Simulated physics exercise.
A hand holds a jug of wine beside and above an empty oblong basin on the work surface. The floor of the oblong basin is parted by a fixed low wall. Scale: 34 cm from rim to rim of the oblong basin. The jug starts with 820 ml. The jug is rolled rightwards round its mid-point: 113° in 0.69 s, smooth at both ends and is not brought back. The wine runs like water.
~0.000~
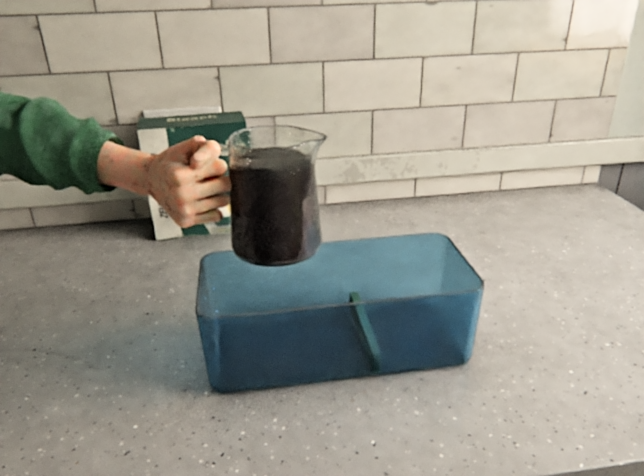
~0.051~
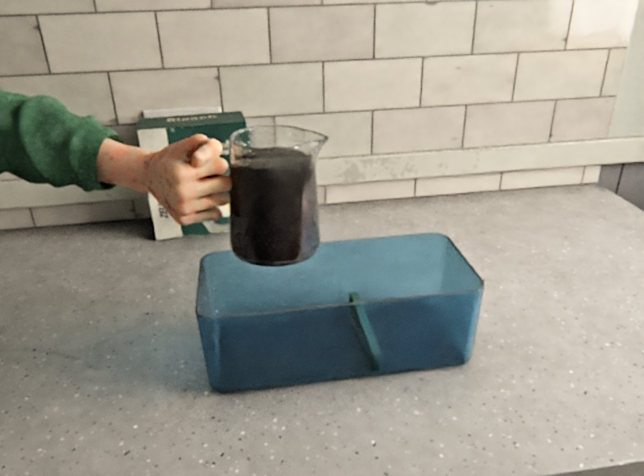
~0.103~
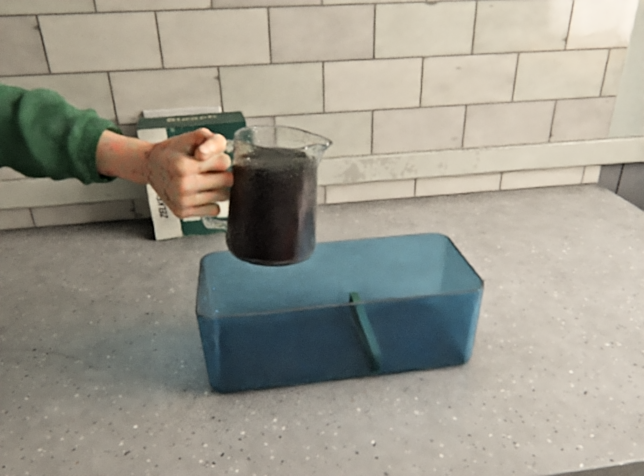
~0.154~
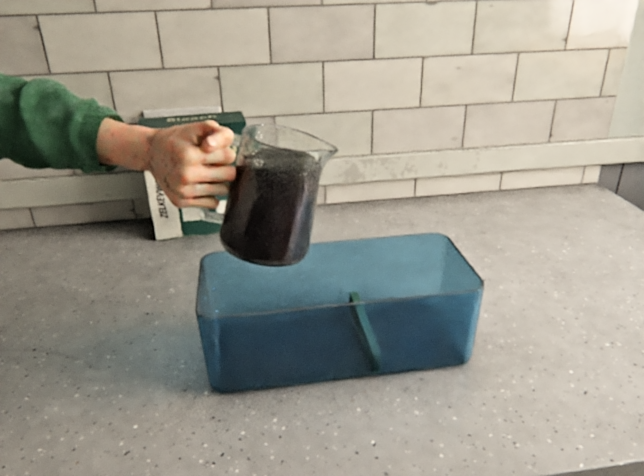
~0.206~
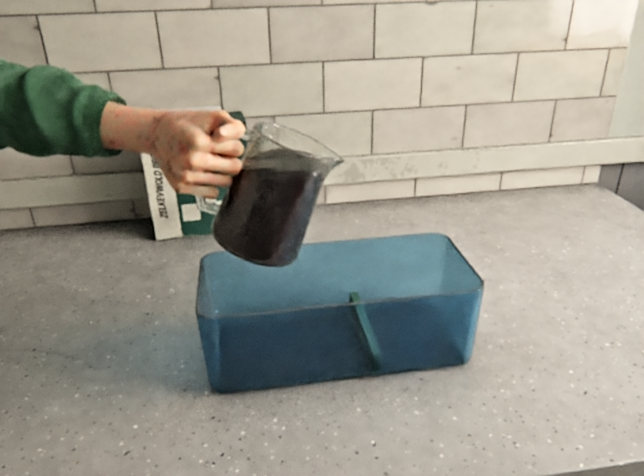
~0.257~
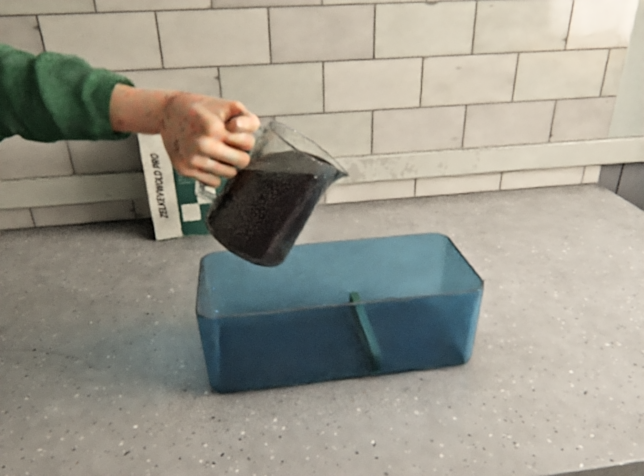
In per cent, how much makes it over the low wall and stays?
Roughly 70 per cent is past the wall.
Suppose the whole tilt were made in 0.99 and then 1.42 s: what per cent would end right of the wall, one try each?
In turn about 70 and 70 per cent.
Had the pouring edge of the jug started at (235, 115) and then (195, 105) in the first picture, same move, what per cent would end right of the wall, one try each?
First 15, then 20 per cent.
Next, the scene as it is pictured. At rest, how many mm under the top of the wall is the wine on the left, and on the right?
Some 24 mm on the left and 0 mm on the right.
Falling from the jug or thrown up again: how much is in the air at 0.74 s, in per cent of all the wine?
About 12 per cent.
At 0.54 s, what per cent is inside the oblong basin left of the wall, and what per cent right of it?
Left about 0, right about 14.
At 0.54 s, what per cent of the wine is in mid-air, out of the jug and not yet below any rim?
About 18 per cent.
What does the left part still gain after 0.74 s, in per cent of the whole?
Some 18 per cent.
By 0.54 s the tilt is 100° and 69 per cent is still to pour, 0 is left of the wall and 14 right of it.
By 0.74 s the tilt is 113° and 20 per cent is still to pour, 10 is left of the wall and 57 right of it.
By 0.96 s the tilt is 113° and 3 per cent is still to pour, 16 is left of the wall and 77 right of it.
By 1.19 s the tilt is 113° and 0 per cent is still to pour, 23 is left of the wall and 76 right of it.
At rest 29 per cent lies left of the wall, 70 right of it and 1 outside.
